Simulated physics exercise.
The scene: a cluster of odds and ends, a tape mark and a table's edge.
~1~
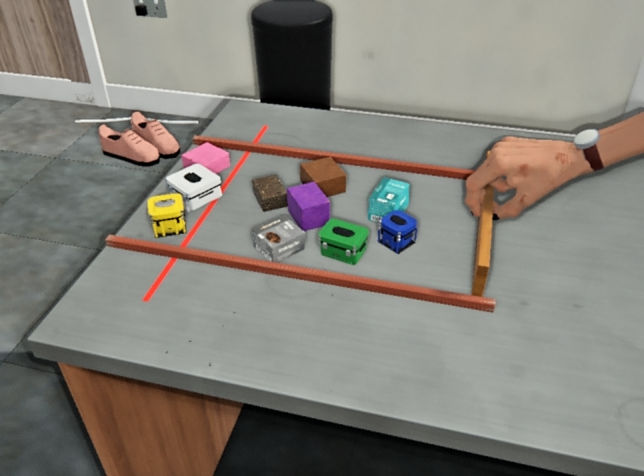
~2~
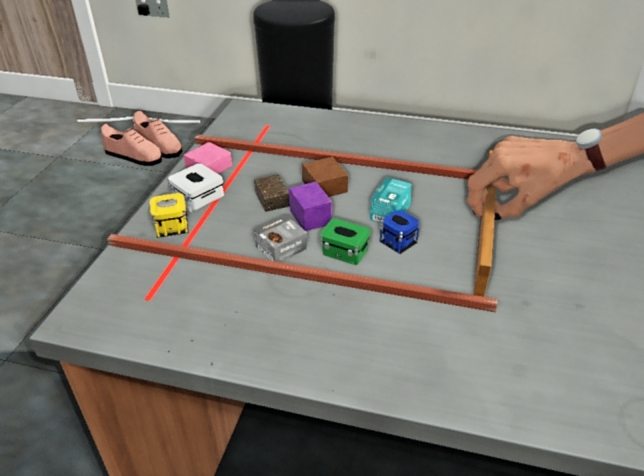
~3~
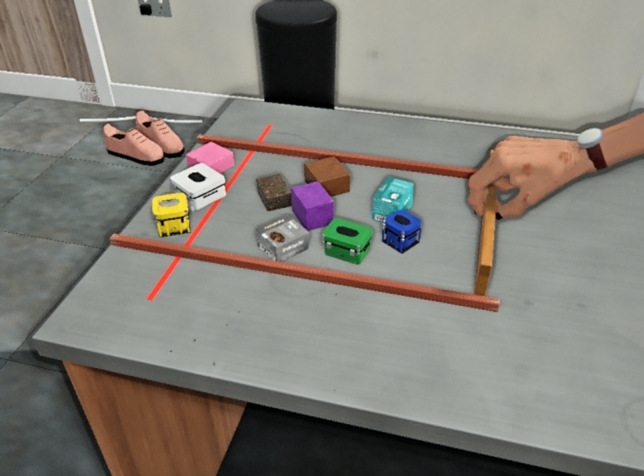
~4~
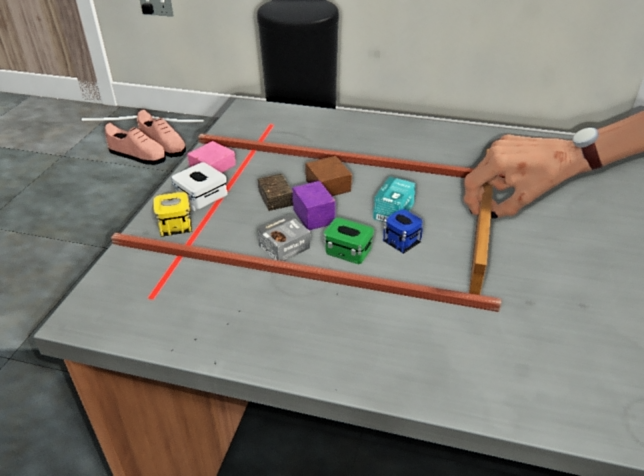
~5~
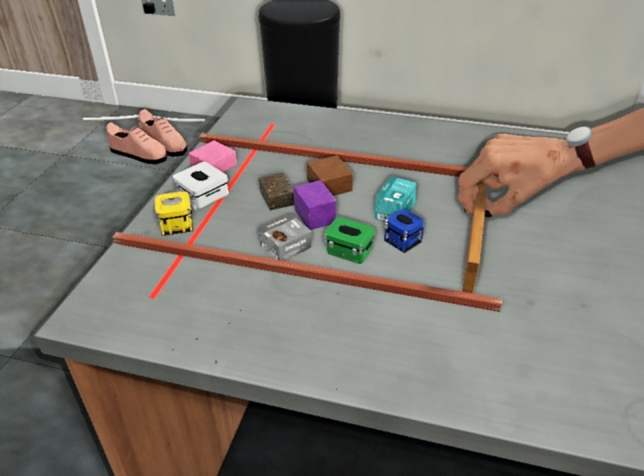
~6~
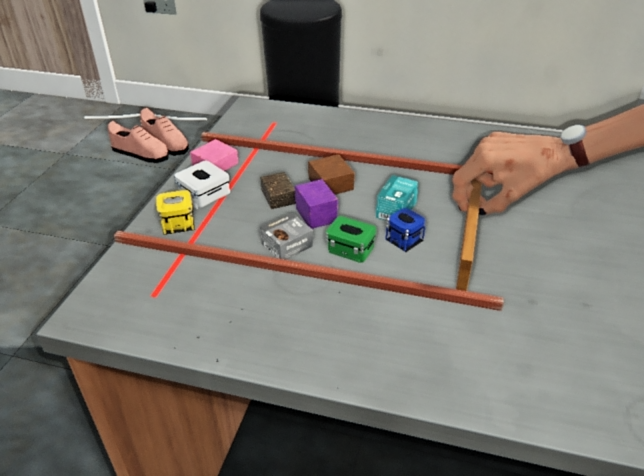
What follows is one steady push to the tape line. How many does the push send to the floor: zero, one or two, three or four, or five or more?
As it turns out, the number that fall off is one or two.
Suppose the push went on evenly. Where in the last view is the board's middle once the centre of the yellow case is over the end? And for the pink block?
Near (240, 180) and (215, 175).
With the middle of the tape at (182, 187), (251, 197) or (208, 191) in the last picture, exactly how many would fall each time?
In that order 6, 0 and 4.
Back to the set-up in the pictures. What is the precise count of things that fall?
Fallen: 2.
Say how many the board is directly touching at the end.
4 of them.
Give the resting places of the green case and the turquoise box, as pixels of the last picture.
First (176, 223), then (218, 173).
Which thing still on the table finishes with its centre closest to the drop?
The pink block ends nearest.
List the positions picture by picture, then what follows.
Pink block (206, 161); yellow case (168, 215); white case (195, 188); board (485, 218); tape (217, 197), in the first frame.
Yellow case (170, 215); turquoise box (391, 202), in the second frame.
White case (199, 187); blue case (402, 231), in the third frame.
Pink block (212, 159); black block (275, 192), in the fourth frame.
Yellow case (174, 213); purple block (315, 205), in the fifth frame.
Pink block (214, 158); yellow case (176, 212); white case (203, 185); board (472, 213); tape (225, 193), in the sixth frame.
Early on, none off yet; pink block at rest near (214, 158); yellow case at rest near (176, 212); white case at rest near (203, 185).
Finally, the number that fall off is one or two; lost, white case and yellow case.
